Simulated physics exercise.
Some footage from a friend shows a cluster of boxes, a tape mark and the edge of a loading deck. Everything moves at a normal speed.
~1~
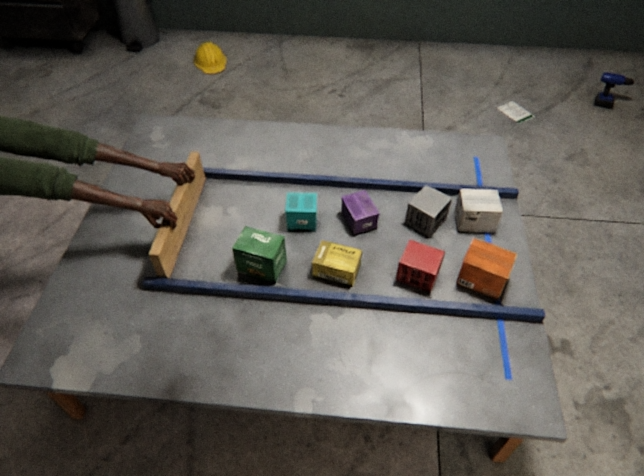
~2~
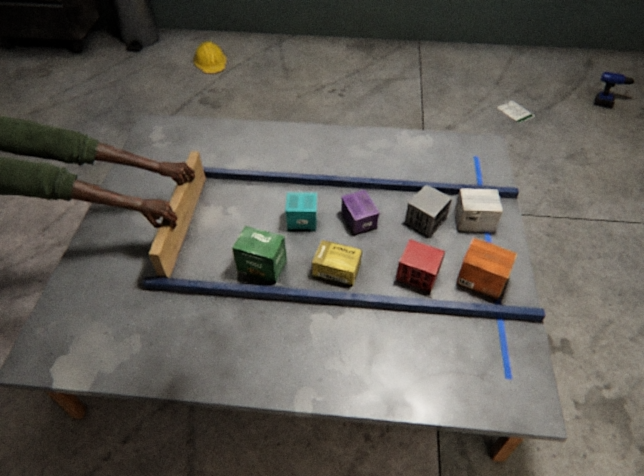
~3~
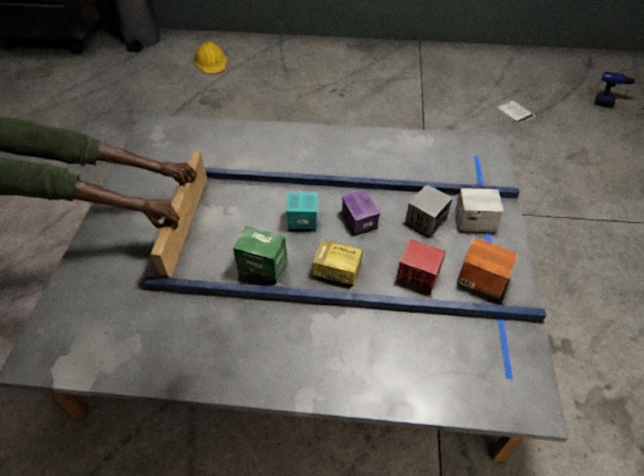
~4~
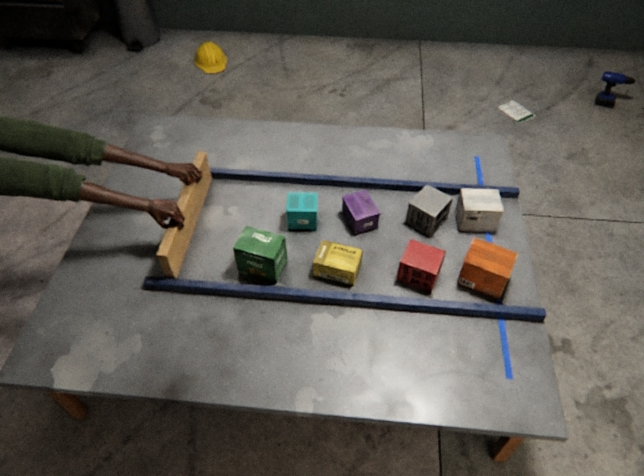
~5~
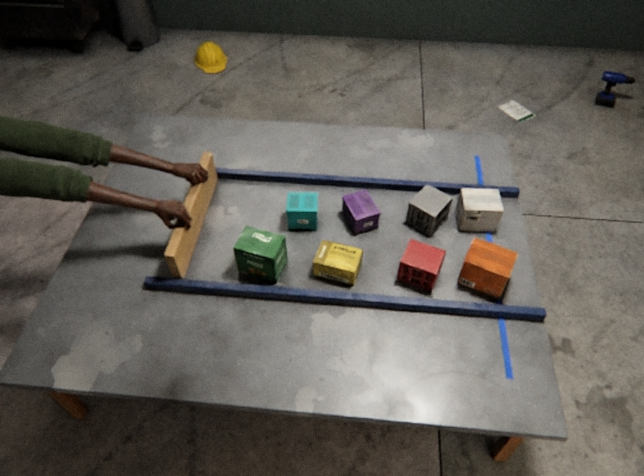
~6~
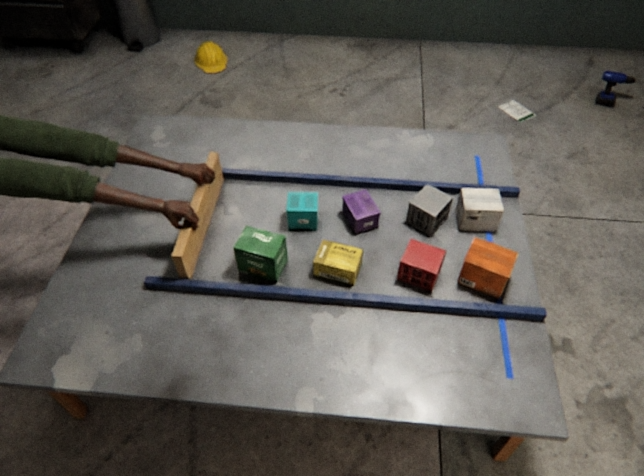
Two hands in green sleeves held a wooden plank upright on a gray table, then slid it slightly right between two blue rails toward eight colored boxes, which stayed still.
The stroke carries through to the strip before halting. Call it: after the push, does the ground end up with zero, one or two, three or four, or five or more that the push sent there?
The ground ends up with five or more.
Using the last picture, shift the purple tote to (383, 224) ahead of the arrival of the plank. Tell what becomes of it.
Outcome for the purple tote: It drops.
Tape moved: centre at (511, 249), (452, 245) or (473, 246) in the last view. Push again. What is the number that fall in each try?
7, 3, 5.
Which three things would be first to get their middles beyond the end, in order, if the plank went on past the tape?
The order is the orange box, the white box, the red crate.
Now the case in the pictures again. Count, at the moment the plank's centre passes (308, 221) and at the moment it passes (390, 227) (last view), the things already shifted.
Note: First position 3; second position 8.
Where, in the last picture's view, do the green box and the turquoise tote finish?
You'll find the green box at roughly (523, 271) and the turquoise tote at roughly (507, 226).
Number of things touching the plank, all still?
The count comes out at 2.
Soon after, none off yet; orange box at rest near (487, 268); white box at rest near (479, 210); grey crate at rest near (429, 210).
After that, none off yet; orange box displaced a little near (510, 268); white box moving near (482, 210); grey crate displaced a little near (443, 210).
And then, one off so far; orange box off the edge near (550, 331); white box tilting a little near (544, 214); grey crate displaced well along near (508, 212).
In the end, the number that fall off is five or more; gone, yellow box, purple tote, red crate, grey crate, white box and orange box.
